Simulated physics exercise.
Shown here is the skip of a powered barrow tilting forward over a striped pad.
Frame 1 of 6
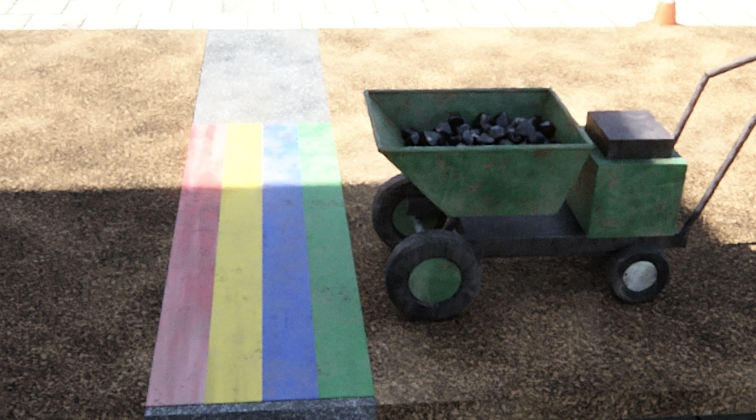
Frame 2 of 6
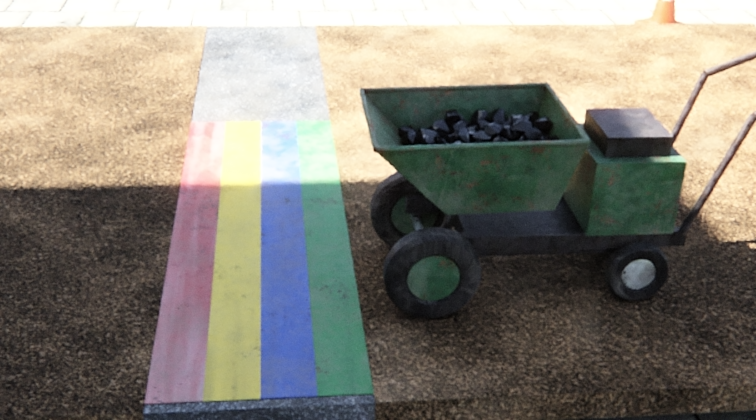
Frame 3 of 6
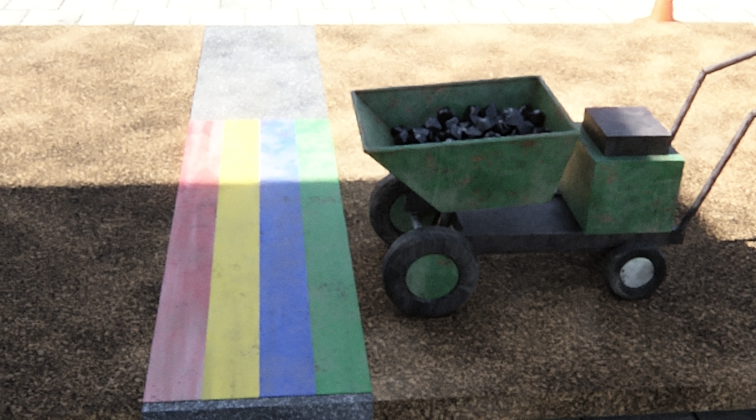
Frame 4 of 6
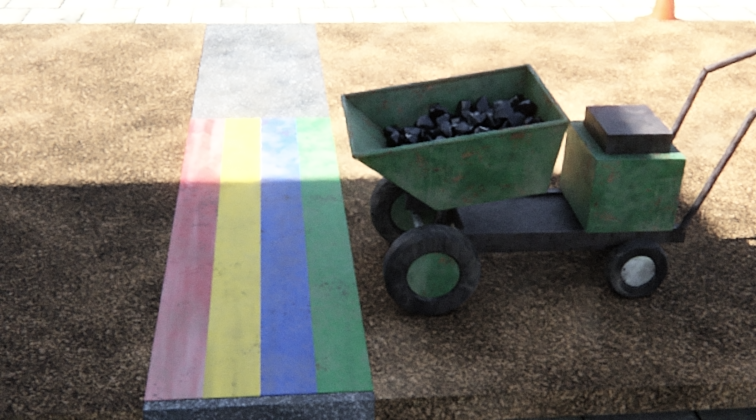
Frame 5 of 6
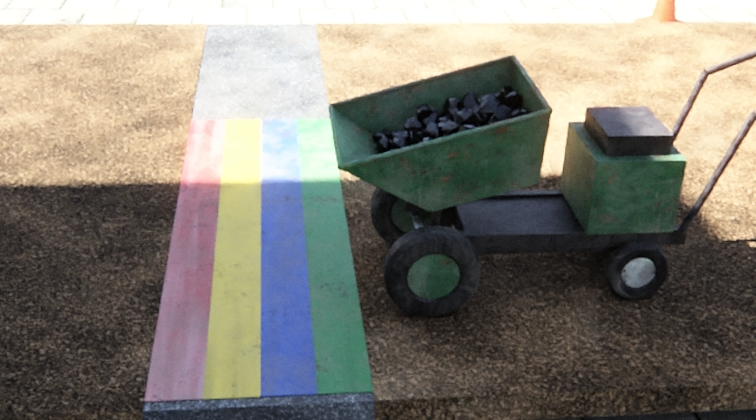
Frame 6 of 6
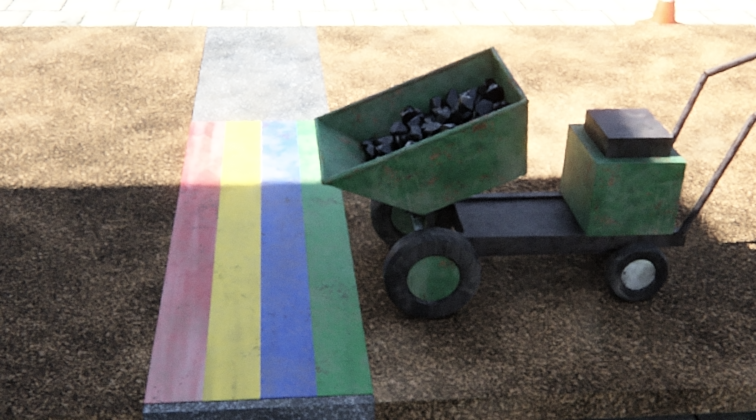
To begin with, a green skip filled with black lumps sits level on a small wheeled barrow, right of a pad striped red, yellow, blue and green. The skip then tilts gradually to the left, its back end rising and its front lip reaching the green stripe, with the lumps still inside.
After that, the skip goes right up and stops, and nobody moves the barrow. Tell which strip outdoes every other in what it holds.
The yellow strip holds the most.
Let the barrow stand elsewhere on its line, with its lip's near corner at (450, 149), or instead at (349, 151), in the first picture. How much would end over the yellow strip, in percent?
10 % and 20 %.
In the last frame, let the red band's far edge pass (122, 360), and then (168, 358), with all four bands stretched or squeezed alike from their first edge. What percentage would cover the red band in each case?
The first comes to 20 per cent and the second to 30 per cent.
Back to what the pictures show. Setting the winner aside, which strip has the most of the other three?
Next in line comes the strip in red.
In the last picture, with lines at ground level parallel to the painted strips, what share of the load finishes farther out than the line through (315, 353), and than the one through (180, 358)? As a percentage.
Around 70 per cent for the first, around 20 per cent for the second.
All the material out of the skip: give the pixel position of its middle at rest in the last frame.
I'd say the middle ends up at about (216, 281).
Soon after the last picture, skip tipped steeply; all in the skip.
A little later, skip tipped right over; about two thirds in the skip; a small part over the blue strip; about a quarter over the yellow strip; a small part over the red strip; a stray few off the paint.
Later still, skip tipped right over; about a quarter in the skip; a stray few over the blue strip; about a third over the yellow strip; about a quarter over the red strip; a small part off the paint.
At rest, skip tipped right over; about a quarter in the skip; none over the green strip; a small part over the blue strip; about a third over the yellow strip; about a quarter over the red strip; a small part off the paint.
